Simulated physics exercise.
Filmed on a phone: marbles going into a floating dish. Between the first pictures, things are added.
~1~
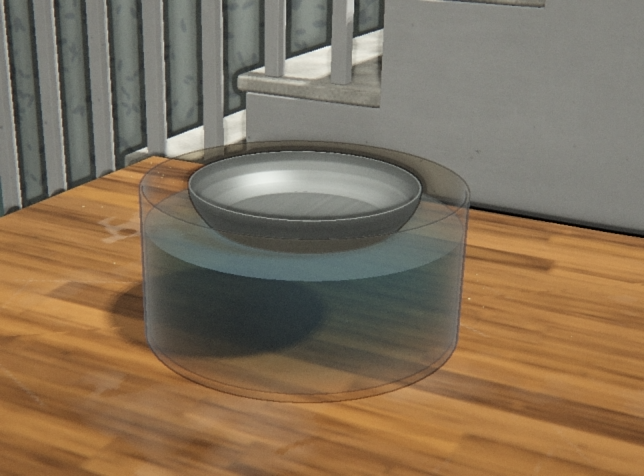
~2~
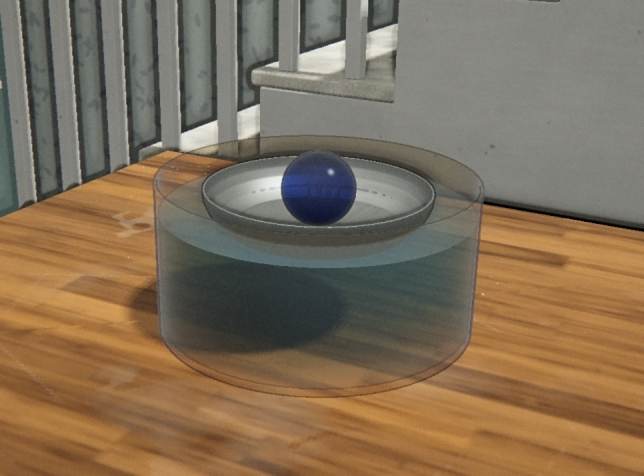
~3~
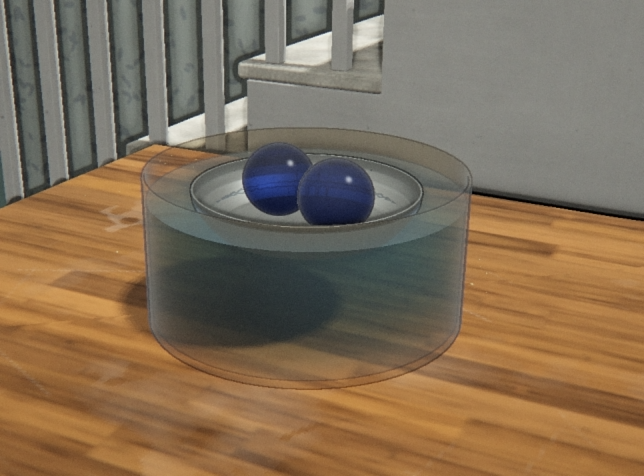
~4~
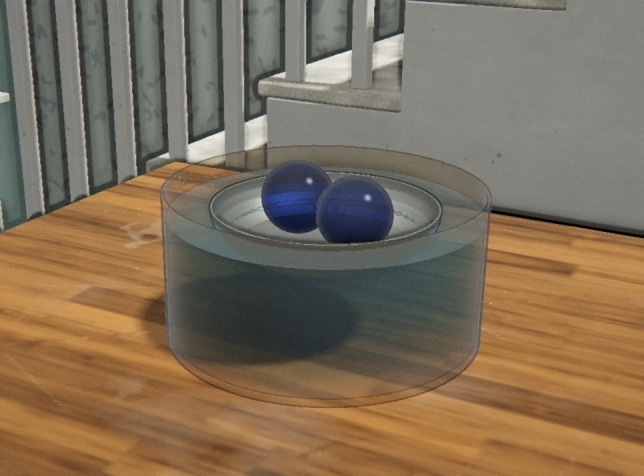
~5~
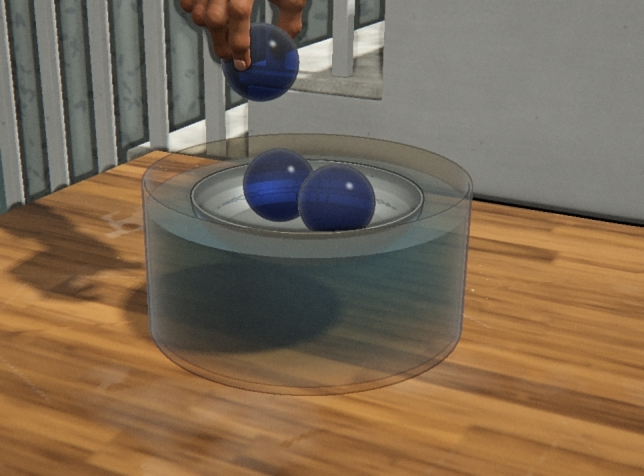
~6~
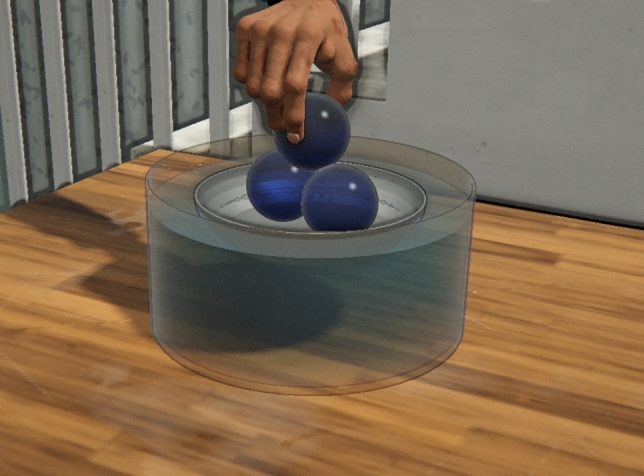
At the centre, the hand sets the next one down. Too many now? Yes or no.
Yes.
Shortly, the glass marble is in and the dish dips.
Then, water pours in over its edge.
At the finish, the dish lies on the bottom with its load.
